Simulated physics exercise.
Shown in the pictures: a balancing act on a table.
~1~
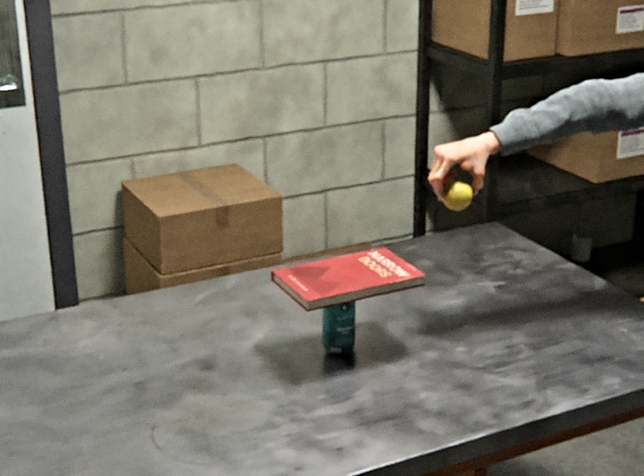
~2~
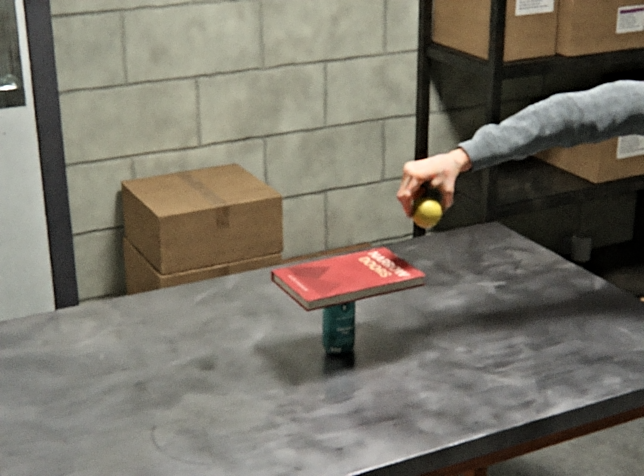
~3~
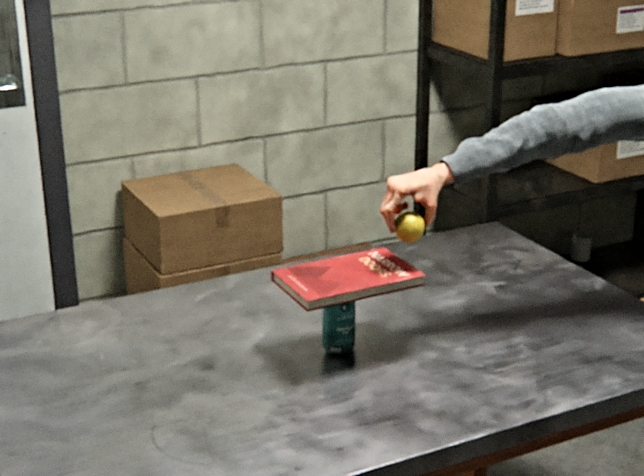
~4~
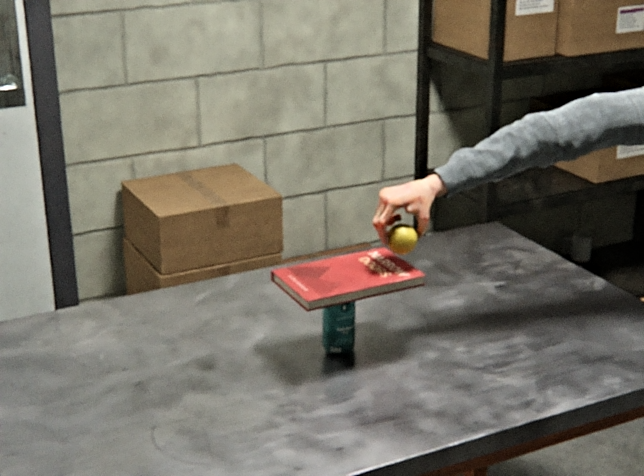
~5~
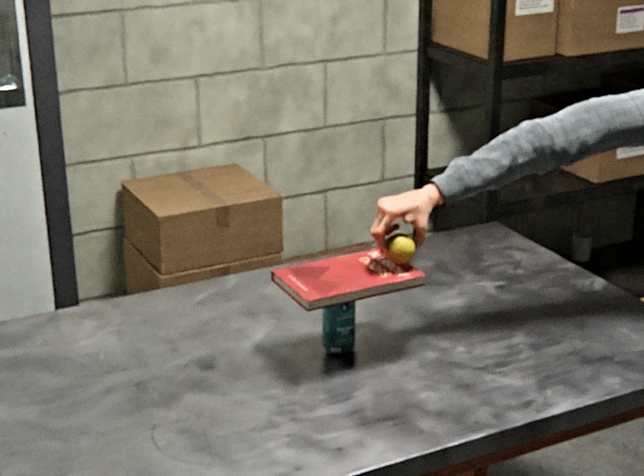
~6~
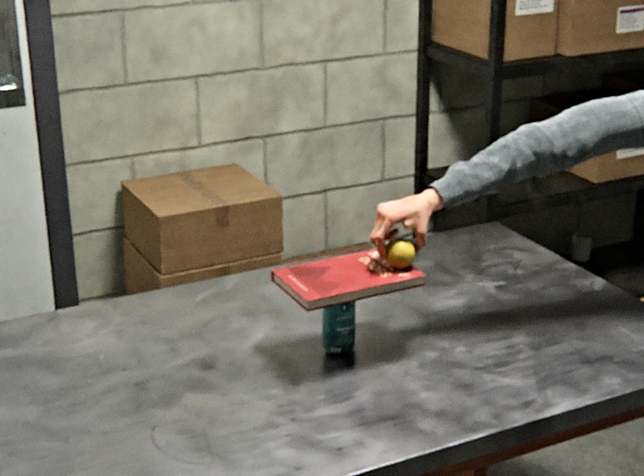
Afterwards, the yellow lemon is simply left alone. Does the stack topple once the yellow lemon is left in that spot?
Something drops or tips.
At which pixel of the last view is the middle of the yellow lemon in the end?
Look around (410, 327) in the final frame.
Then, 0.60 s after the last picture, yellow lemon now fallen; red book tipped 48° from how it was.
Then, 0.80 s after the last picture, red book tipped 74° from how it was.
Then, 1.20 s after the last picture, red book now fallen; turquoise can tipped 63° from how it was.
Then, 1.30 s after the last picture, turquoise can now fallen.
By the end, fallen, red book, turquoise can and yellow lemon. Seen from the same camera at the end, yellow lemon near (410, 327). The stack comes apart.
